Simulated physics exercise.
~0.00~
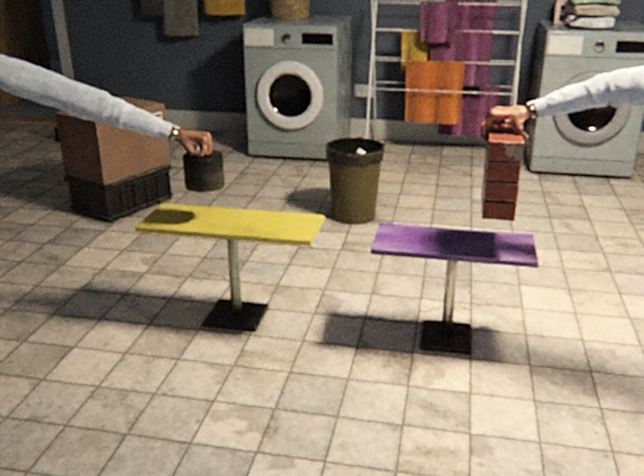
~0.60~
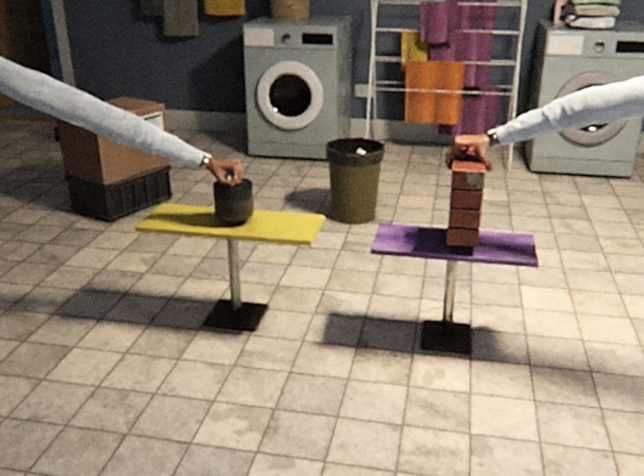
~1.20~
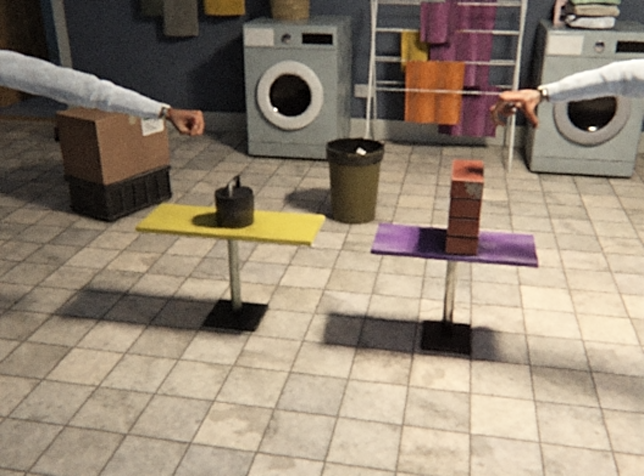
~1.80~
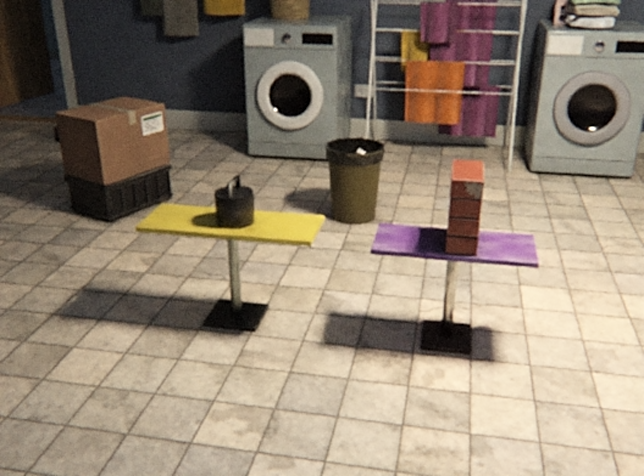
Two hands set a dark cylinder and stacked bricks on separate stands, then withdraw, leaving both steady.
